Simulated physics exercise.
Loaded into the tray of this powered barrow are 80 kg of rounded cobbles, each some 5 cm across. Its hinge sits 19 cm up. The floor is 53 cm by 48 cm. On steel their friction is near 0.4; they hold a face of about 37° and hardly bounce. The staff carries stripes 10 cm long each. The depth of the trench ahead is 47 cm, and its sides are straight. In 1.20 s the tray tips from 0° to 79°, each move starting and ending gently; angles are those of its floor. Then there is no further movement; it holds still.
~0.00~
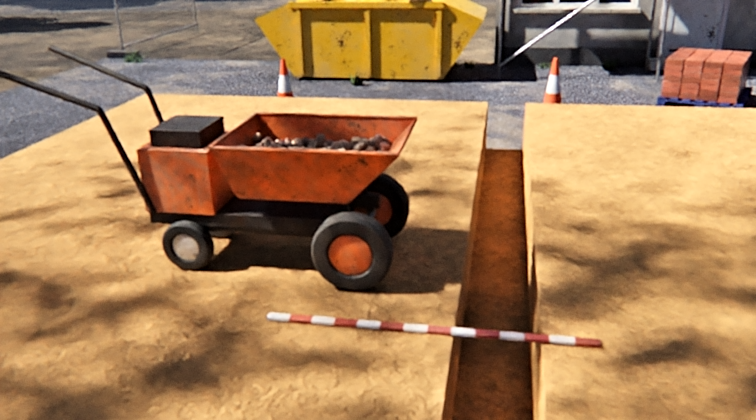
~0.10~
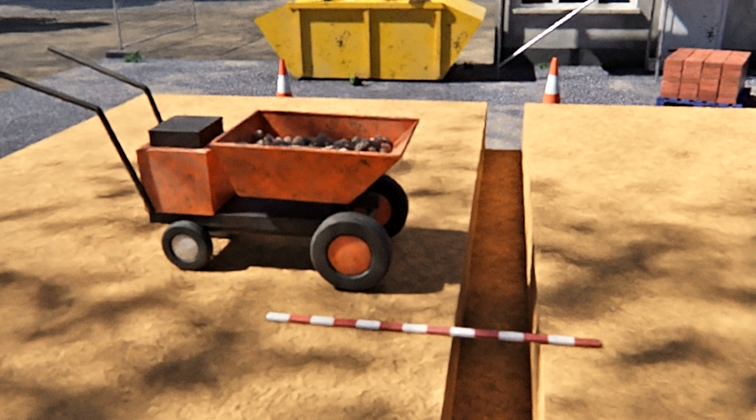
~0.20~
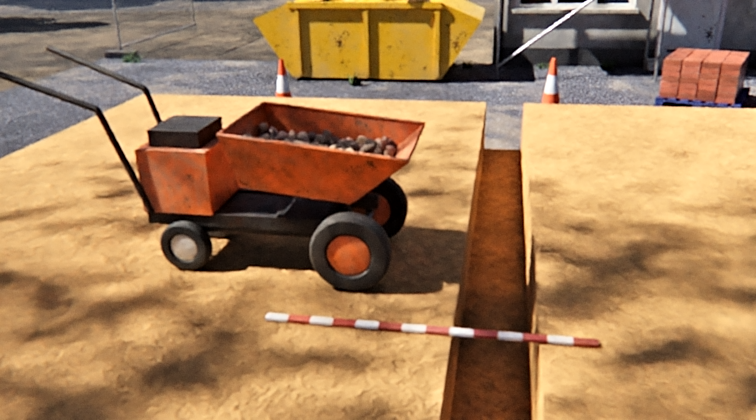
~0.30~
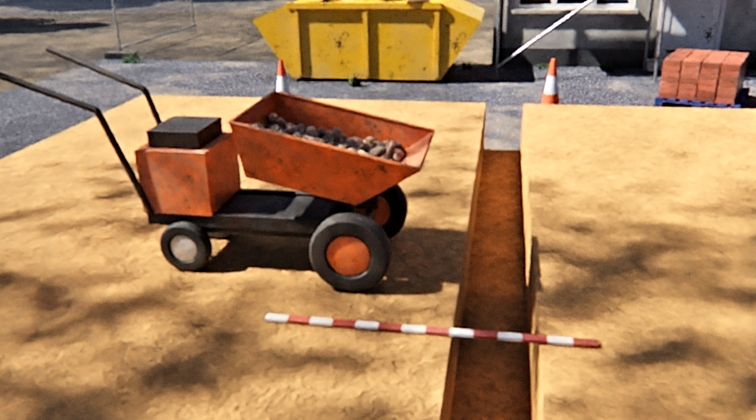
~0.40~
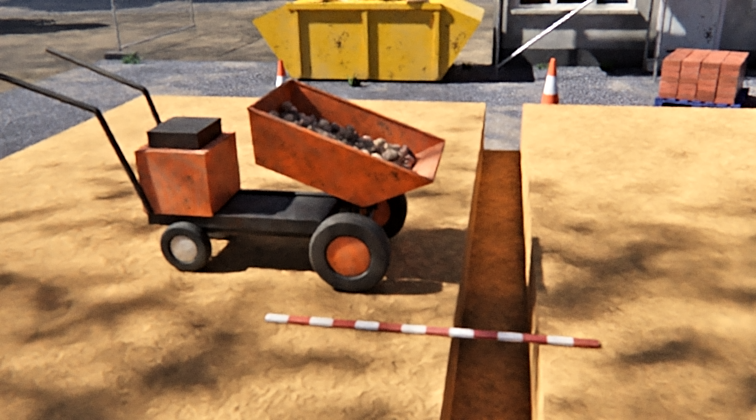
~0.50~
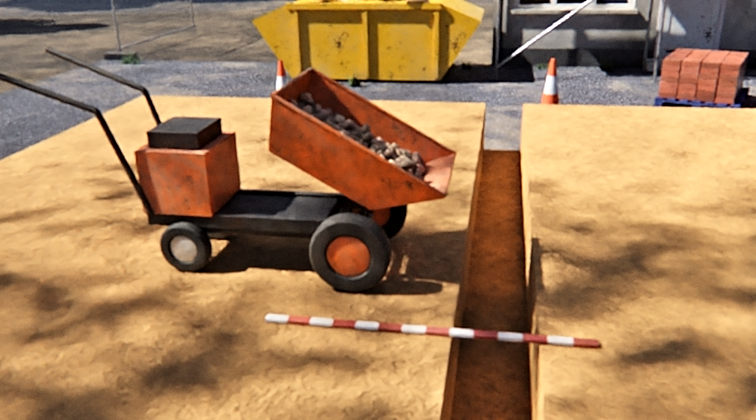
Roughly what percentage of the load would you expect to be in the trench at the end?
I'd expect around 100 per cent.
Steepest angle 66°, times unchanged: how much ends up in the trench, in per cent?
Roughly 95%.
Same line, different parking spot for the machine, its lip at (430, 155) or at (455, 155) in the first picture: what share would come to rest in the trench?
Roughly 75 per cent, then 25 per cent.
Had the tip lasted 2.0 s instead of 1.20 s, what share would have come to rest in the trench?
In that case some 100 per cent.
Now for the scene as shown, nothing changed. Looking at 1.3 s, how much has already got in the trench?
Around 75 per cent of it, at that instant.
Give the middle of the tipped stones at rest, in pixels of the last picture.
The resting stones are centred at roughly (499, 342).
After 0.9 s the floor is at 67°; 100 % in the tray; the foremost stones are at (475, 238).
After 1.3 s the floor is at 79°; 26 % in the tray, 74 % in the trench; the foremost stones are at (532, 292).
After 1.6 s the floor is at 79°; 1 % in the tray, 98 % in the trench; the foremost stones are at (537, 311).
After 3.6 s the floor is at 79°; 0 % in the tray, 100 % in the trench; the foremost stones are at (537, 316).
